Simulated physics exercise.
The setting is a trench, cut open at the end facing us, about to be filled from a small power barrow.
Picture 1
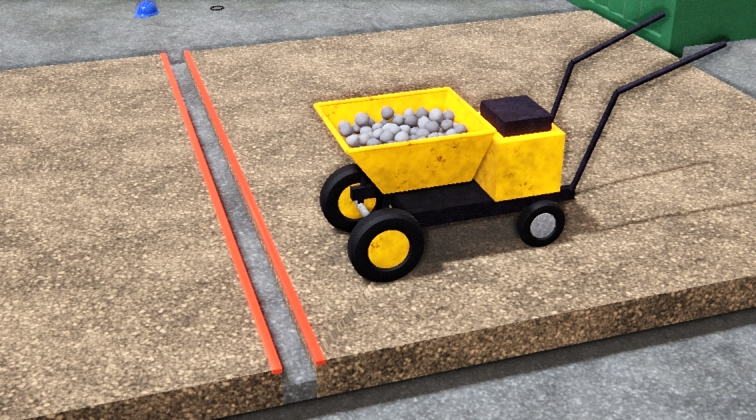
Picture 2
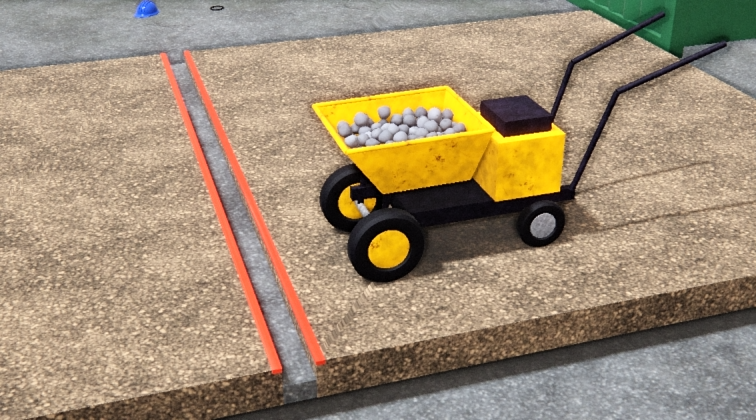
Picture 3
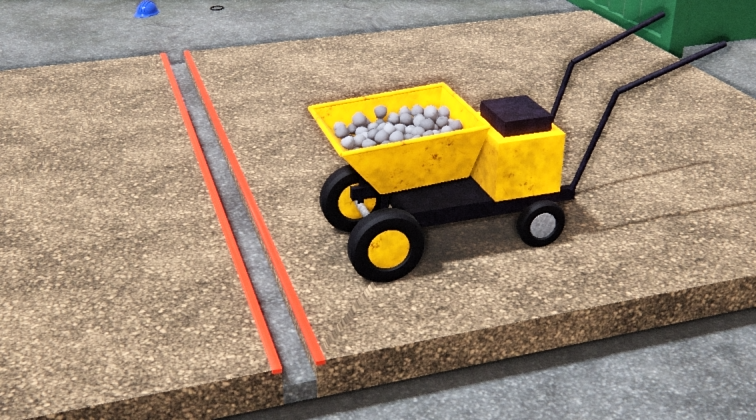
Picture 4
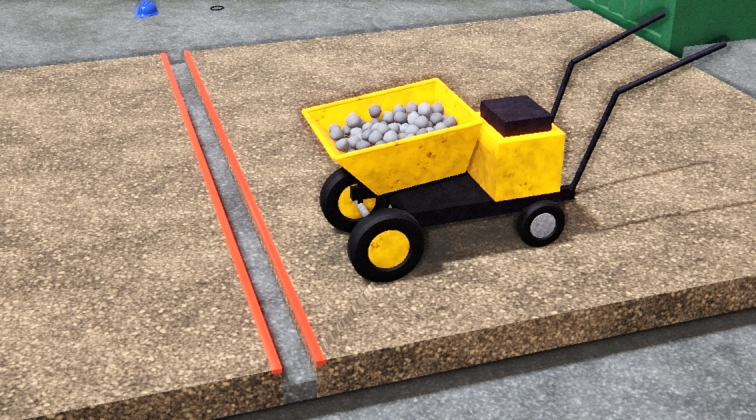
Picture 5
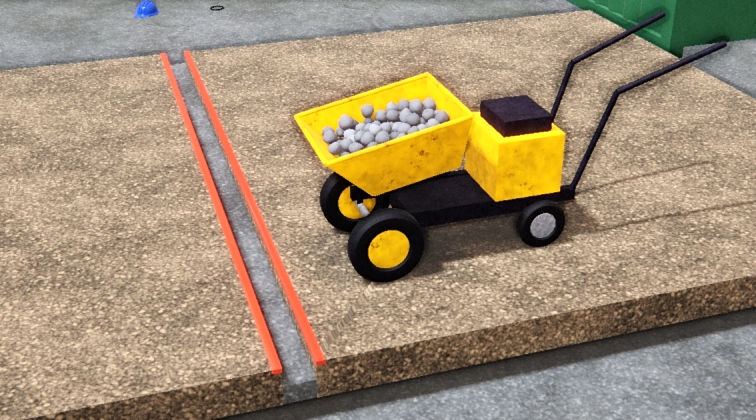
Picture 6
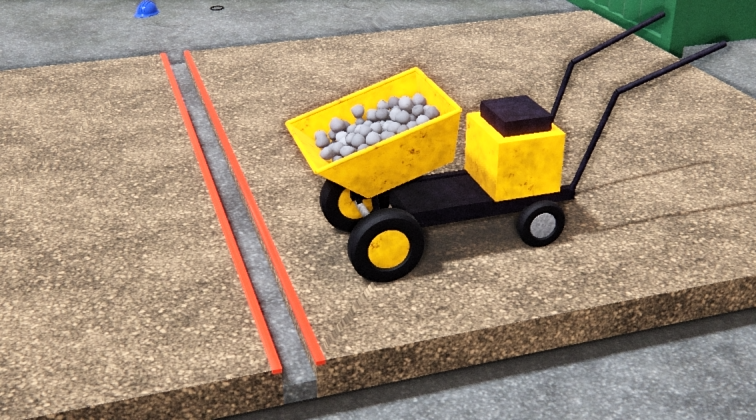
The clip opens on a yellow barrow with black handles, its level skip holding grey, rounded stones, standing to the right of a narrow trench edged with orange-red strips. The skip tips forward slowly toward the left until it is clearly tilted, and the stones shift slightly inside while the wheels stay still.
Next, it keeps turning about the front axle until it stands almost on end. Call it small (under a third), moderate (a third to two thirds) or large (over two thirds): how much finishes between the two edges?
Small.
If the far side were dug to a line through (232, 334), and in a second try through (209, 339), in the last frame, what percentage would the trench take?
In order: Some 70 per cent, then some 90 per cent.
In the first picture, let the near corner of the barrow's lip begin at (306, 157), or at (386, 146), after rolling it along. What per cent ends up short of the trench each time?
I'd expect close to 0 per cent and then close to 20 per cent.
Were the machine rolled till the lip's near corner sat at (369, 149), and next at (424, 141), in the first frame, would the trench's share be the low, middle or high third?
At spot one the answer is the middle third, and at spot two it is below one third.
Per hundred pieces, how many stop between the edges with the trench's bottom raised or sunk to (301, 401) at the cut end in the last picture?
The share comes to around 30 percent.
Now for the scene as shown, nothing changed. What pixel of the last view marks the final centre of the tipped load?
I'd place the middle at about (219, 271).
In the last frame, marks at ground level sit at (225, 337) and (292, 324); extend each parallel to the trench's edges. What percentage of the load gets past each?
In order, some 40 % then some 90 %.
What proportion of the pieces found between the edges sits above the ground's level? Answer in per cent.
I'd put it near 20 per cent.
Just after the last frame, skip tipped steeply; every one in the skip.
A moment on, skip tipped right over; the larger part in the skip; just a few in or heaped over the trench; roughly a quarter beyond it; just a few falling.
Further on, skip tipped right over; roughly a quarter in the skip; roughly a quarter in or heaped over the trench; roughly two thirds beyond it.
When it is over, skip tipped right over; about a tenth in the skip; roughly a quarter in or heaped over the trench; roughly two thirds beyond it.
